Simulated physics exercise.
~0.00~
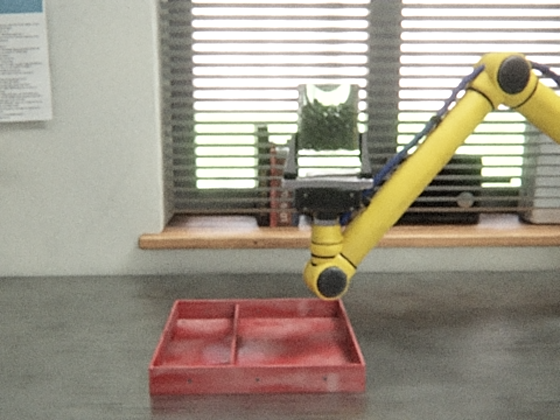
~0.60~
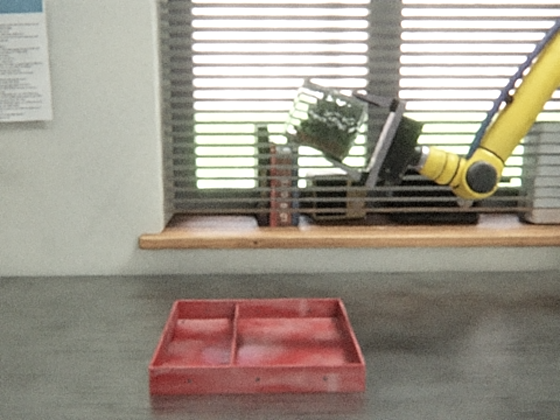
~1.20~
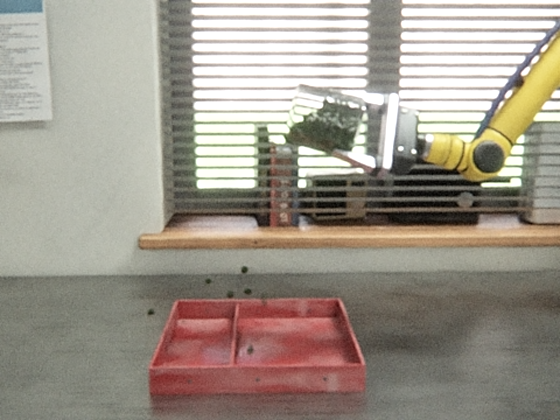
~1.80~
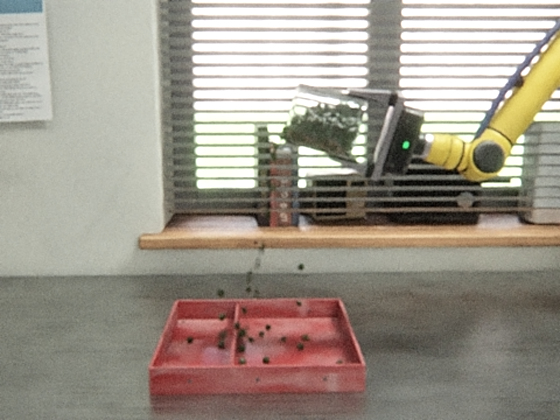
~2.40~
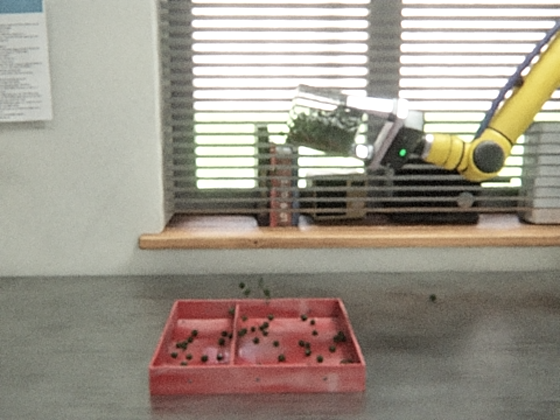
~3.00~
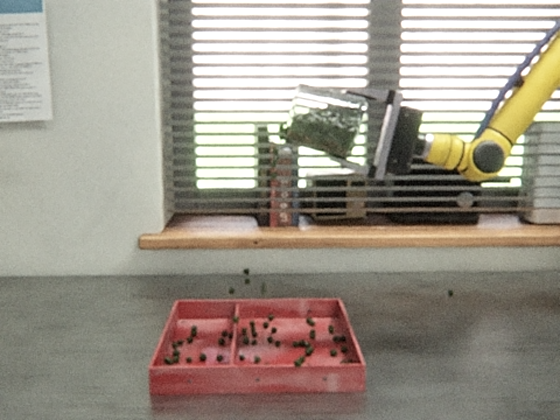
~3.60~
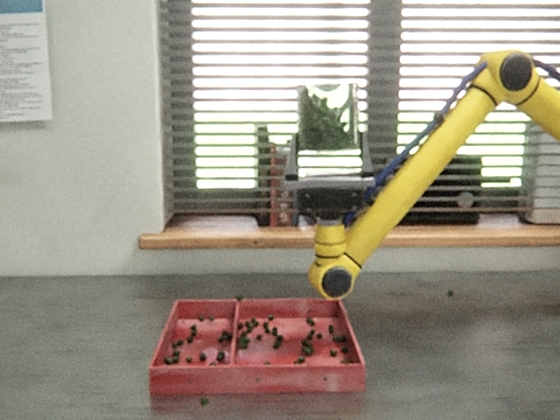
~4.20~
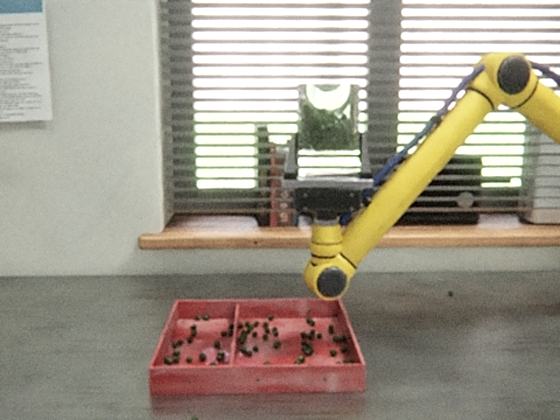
Yellow robot arm tipping a clear tumbler of dark beads, scattering some into a divided red tray, then returning it upright.
